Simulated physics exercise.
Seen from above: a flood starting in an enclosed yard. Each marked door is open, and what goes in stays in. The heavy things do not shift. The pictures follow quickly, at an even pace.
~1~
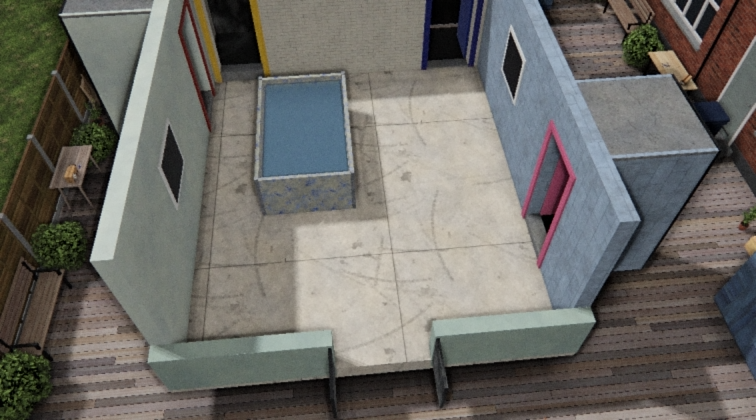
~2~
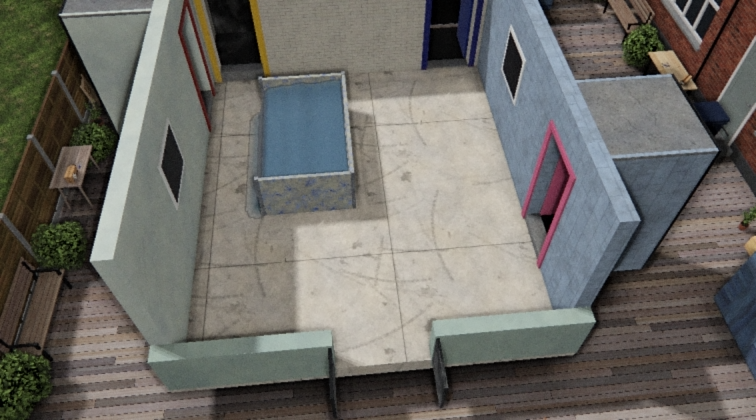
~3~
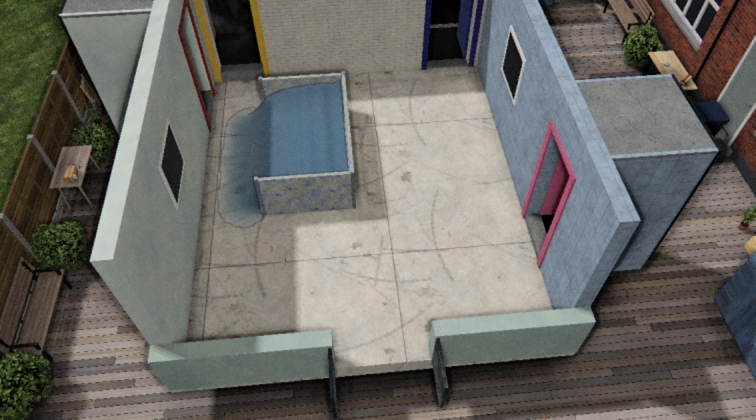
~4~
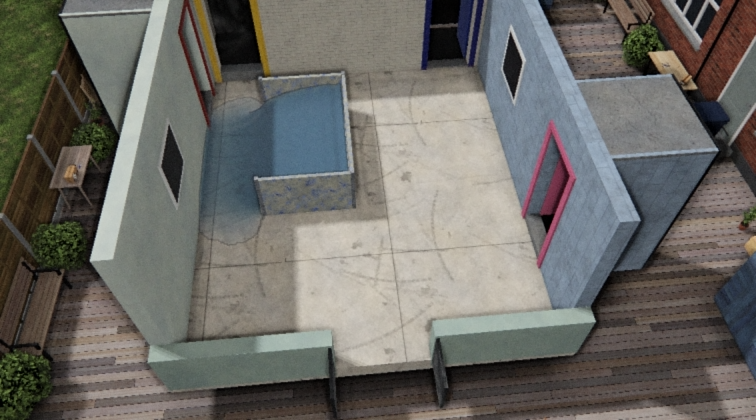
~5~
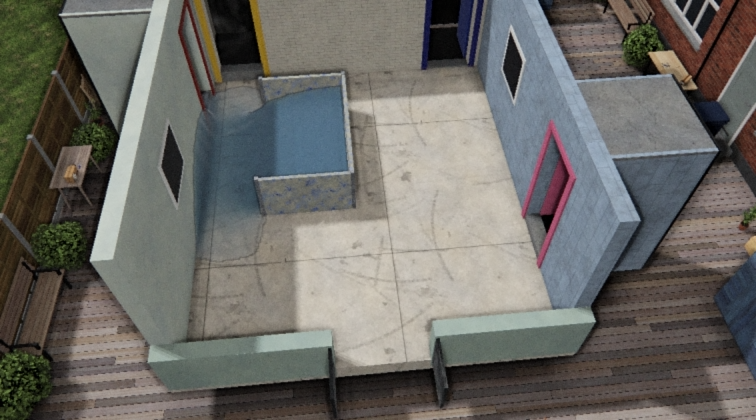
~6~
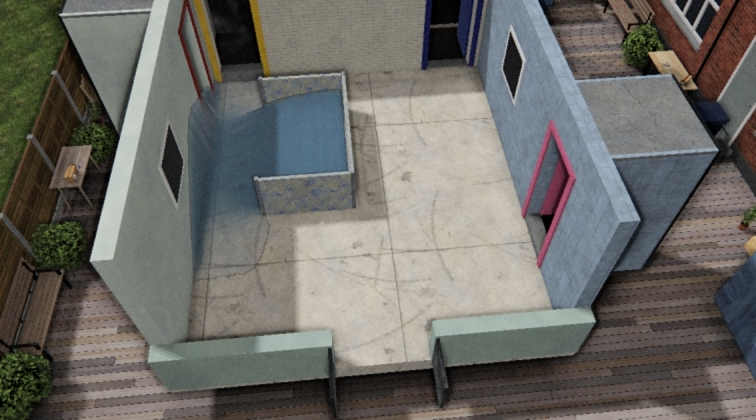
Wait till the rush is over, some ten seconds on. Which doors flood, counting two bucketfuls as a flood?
In the end: The yellow door floods; the red door floods; the blue door floods; the pink door holds within the limit.
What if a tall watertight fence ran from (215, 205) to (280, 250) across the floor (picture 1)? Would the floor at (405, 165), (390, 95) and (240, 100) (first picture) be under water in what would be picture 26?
One after the other: No water, covered, flooded.
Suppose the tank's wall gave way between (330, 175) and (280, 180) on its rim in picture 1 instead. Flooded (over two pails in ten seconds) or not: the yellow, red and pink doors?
My reading: Yellow door stays under; red door lets less in; pink door takes less.
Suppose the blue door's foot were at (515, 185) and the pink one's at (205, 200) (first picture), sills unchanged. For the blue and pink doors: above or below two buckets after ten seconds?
My reading: Blue is over, pink passes that mark.
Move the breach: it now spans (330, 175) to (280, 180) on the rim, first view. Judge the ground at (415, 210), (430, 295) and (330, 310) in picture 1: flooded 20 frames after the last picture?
In that order: No water, awash, wet.
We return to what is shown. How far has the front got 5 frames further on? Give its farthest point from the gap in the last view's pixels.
Around (185, 366).
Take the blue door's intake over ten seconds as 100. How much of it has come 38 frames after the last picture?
Roughly 40 per cent.
A moment on, water covers 25 % of the floor; the yellow door under two buckets in, the red door over two buckets in, the blue door not reached, the pink door not reached.
Next, water covers 40 % of the floor; the yellow door far over two buckets in, the red door far over two buckets in, the blue door not reached, the pink door not reached.
Then, water covers 65 % of the floor; the yellow door far over two buckets in, the red door far over two buckets in, the blue door wet at the sill, nothing in, the pink door not reached.
Later, water covers 90 % of the floor; the yellow door far over two buckets in, the red door far over two buckets in, the blue door over two buckets in, the pink door wet at the sill, nothing in.
In the end, water covers 95 % of the floor; the yellow door far over two buckets in, the red door far over two buckets in, the blue door over two buckets in, the pink door wet at the sill, nothing in.
